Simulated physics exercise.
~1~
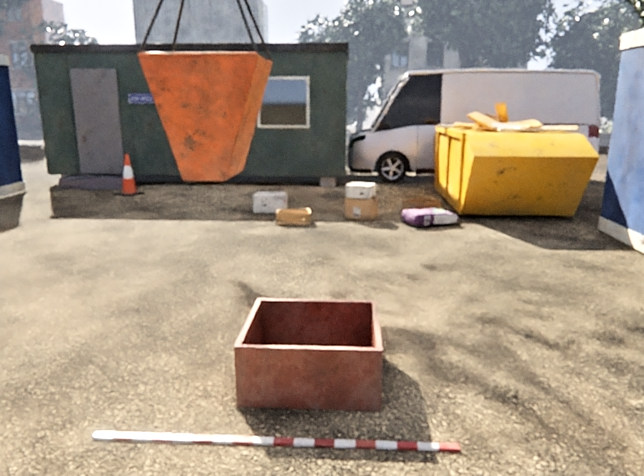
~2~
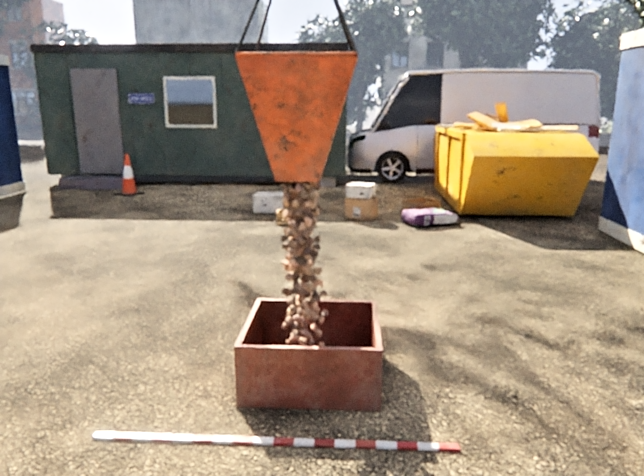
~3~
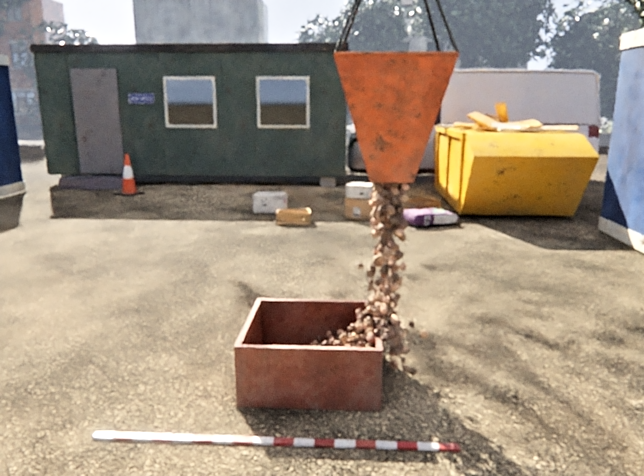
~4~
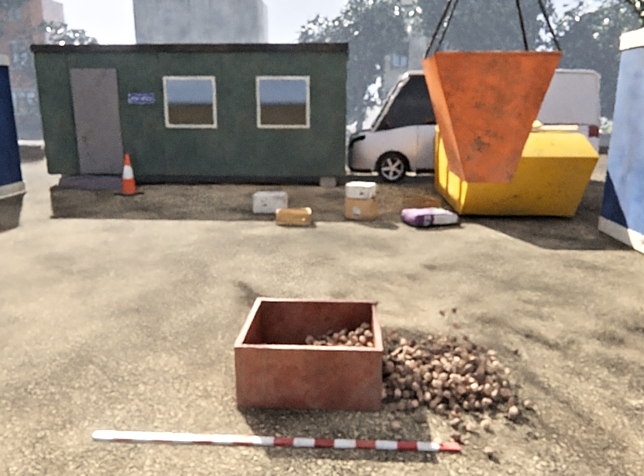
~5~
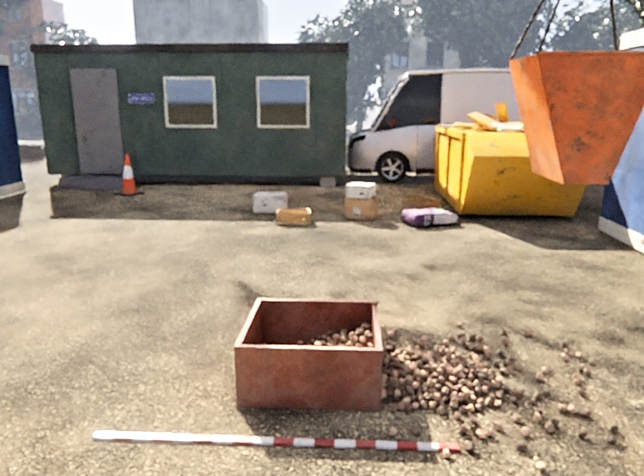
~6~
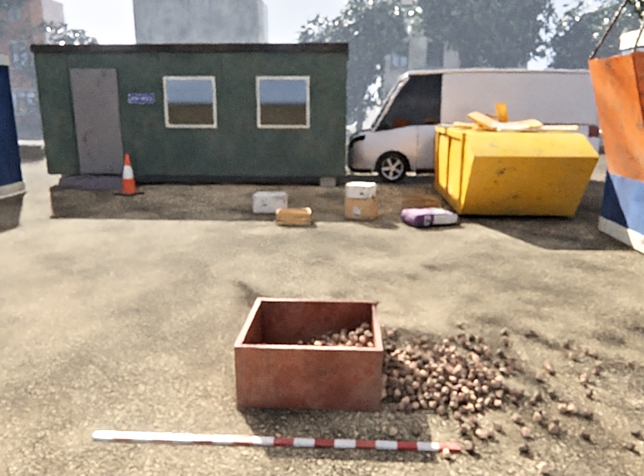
An orange, tapered skip hangs from crane cables and glides steadily to the right above a sandy yard, with a green cabin, white van and yellow container behind. Its bottom opens and brownish stones pour in a column into the square, rust-red bin below. The skip keeps moving, so the stream shifts over the bin's right edge and spills onto the ground. Soon empty, the skip carries on towards the right edge of view. A little over half the stones end up in the bin, while the rest lie heaped beside it, thinning into scattered pieces farther right.
